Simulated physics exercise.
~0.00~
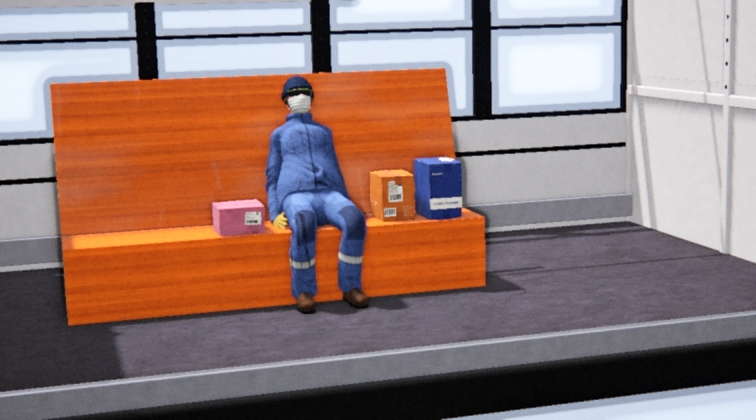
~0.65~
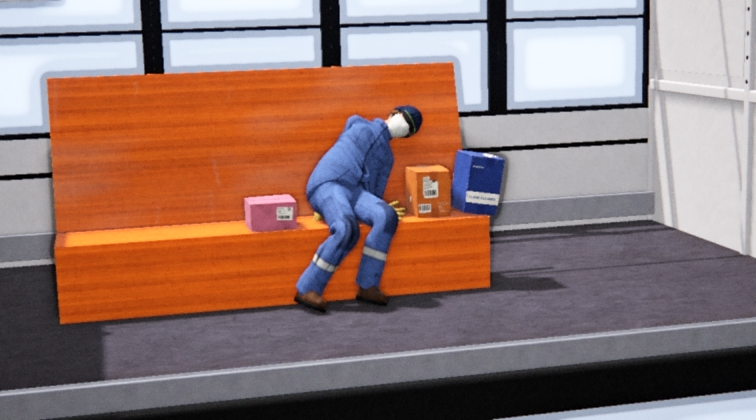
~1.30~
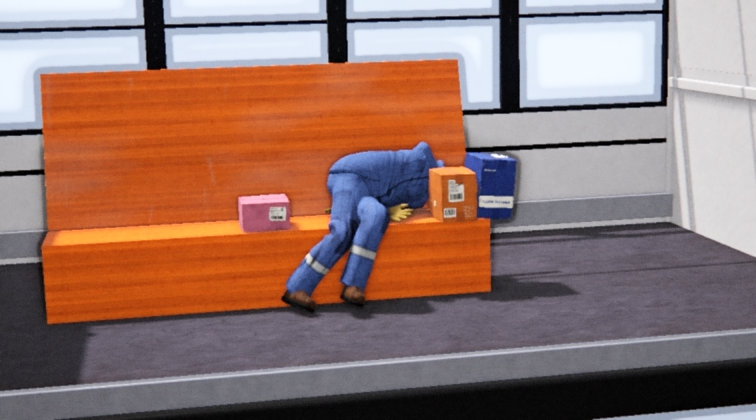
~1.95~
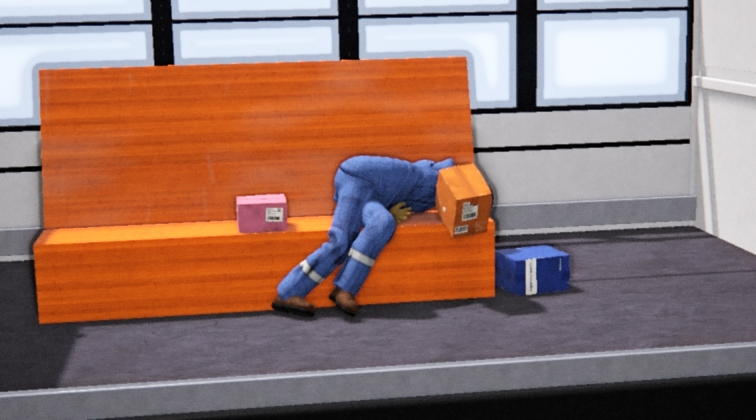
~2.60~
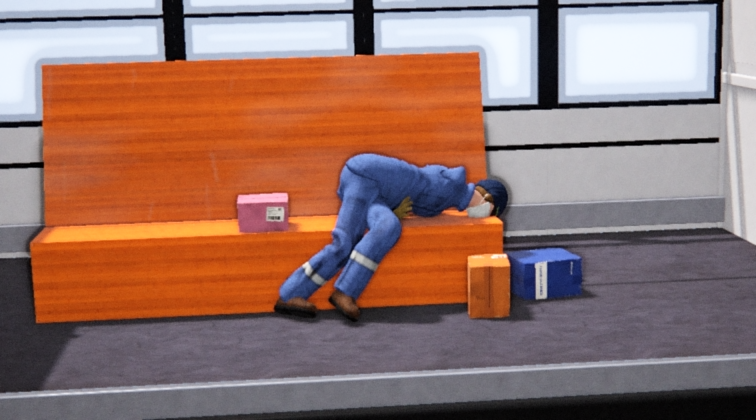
On an orange bench, a seated person slumps right as blue and orange boxes fall off.
